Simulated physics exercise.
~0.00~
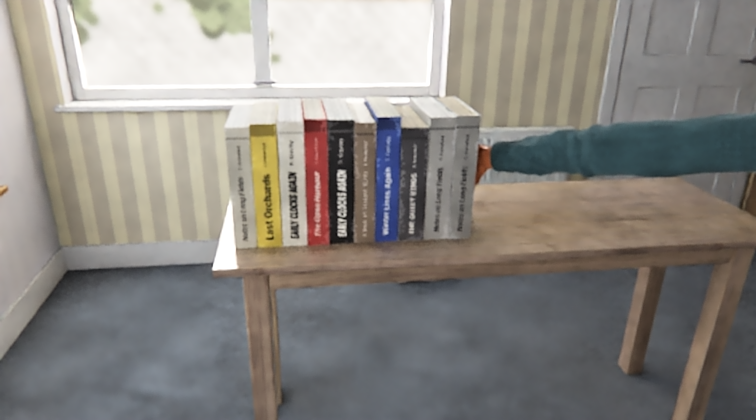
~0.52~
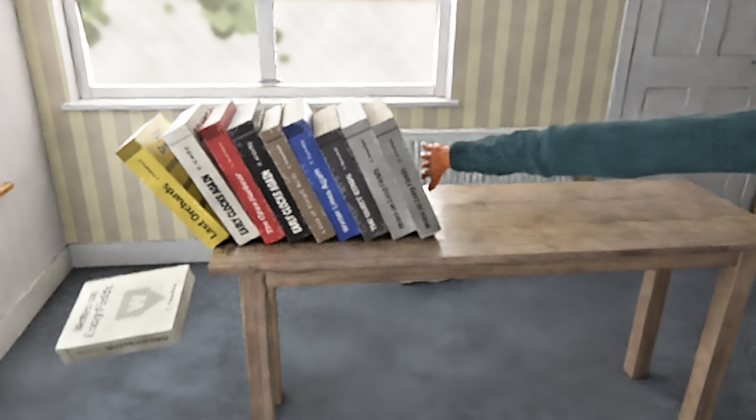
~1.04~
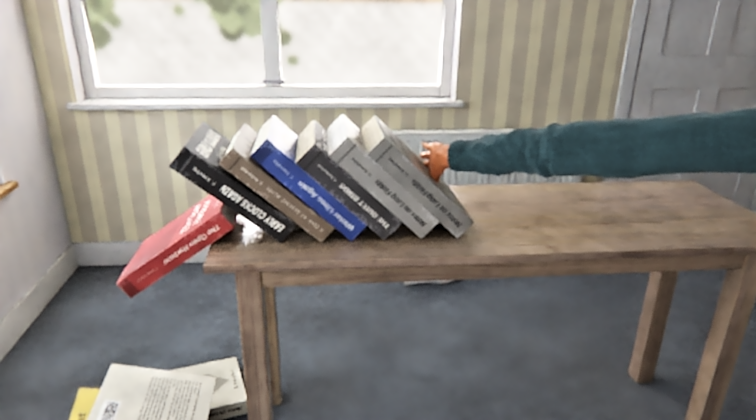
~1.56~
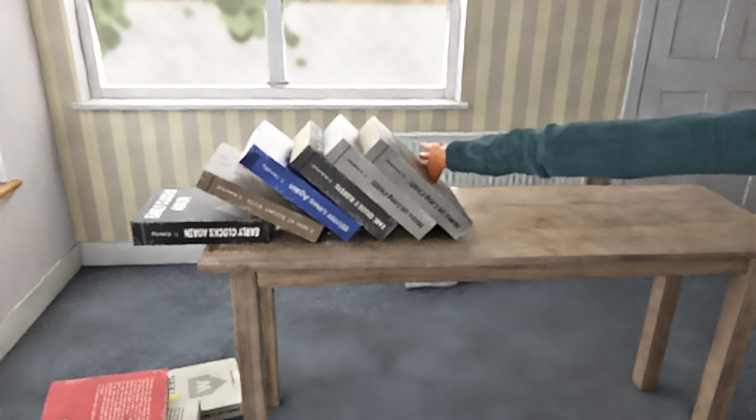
A hand in a teal sleeve pushed a tightly packed row of books leftward along a wooden table, and the white, yellow and red ones tumbled to the floor while the rest, including a blue one, ended up leaning near the edge.
